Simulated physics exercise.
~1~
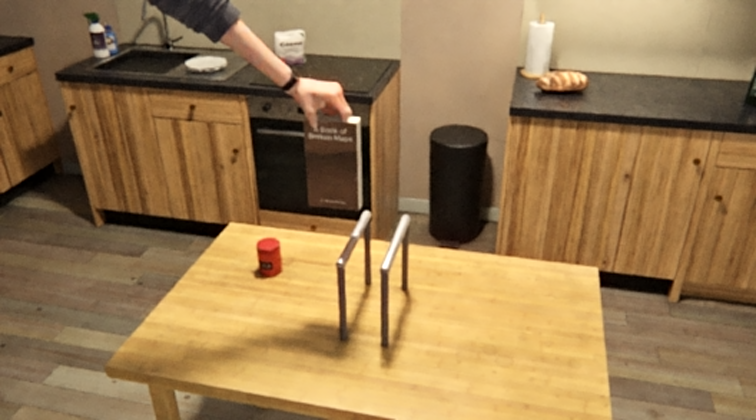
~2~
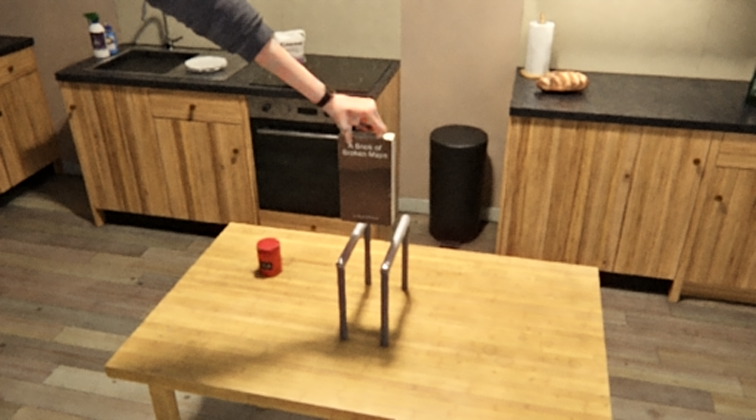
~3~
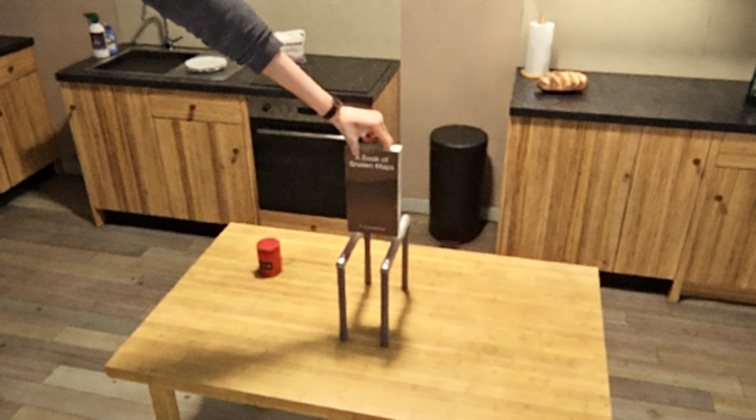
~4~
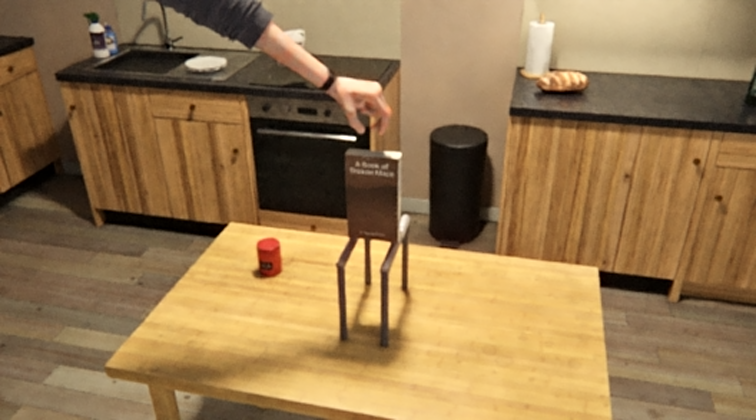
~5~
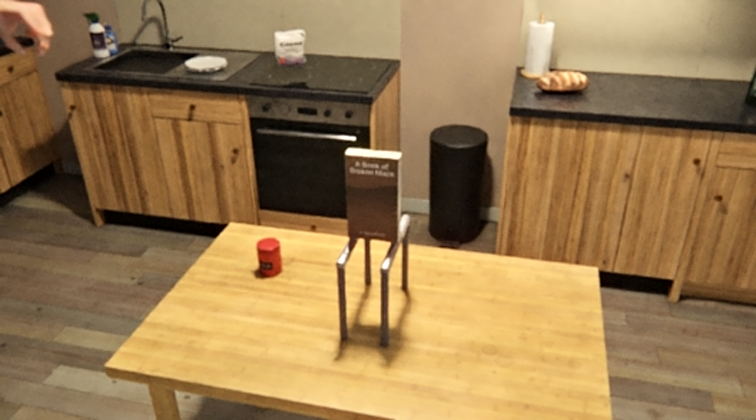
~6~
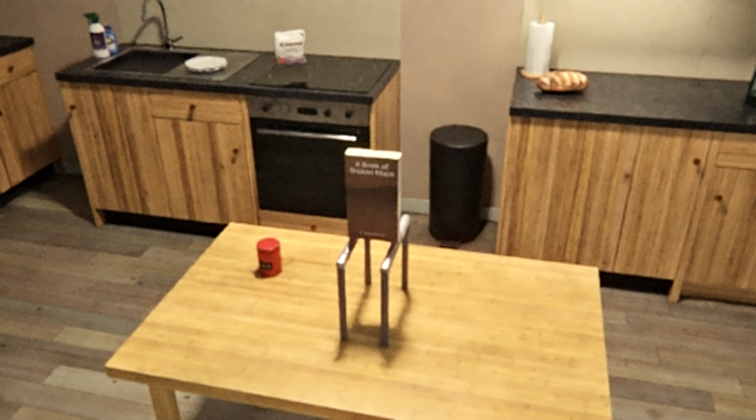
A hand lowers a brown book upright onto two metal supports, where it stays on top.
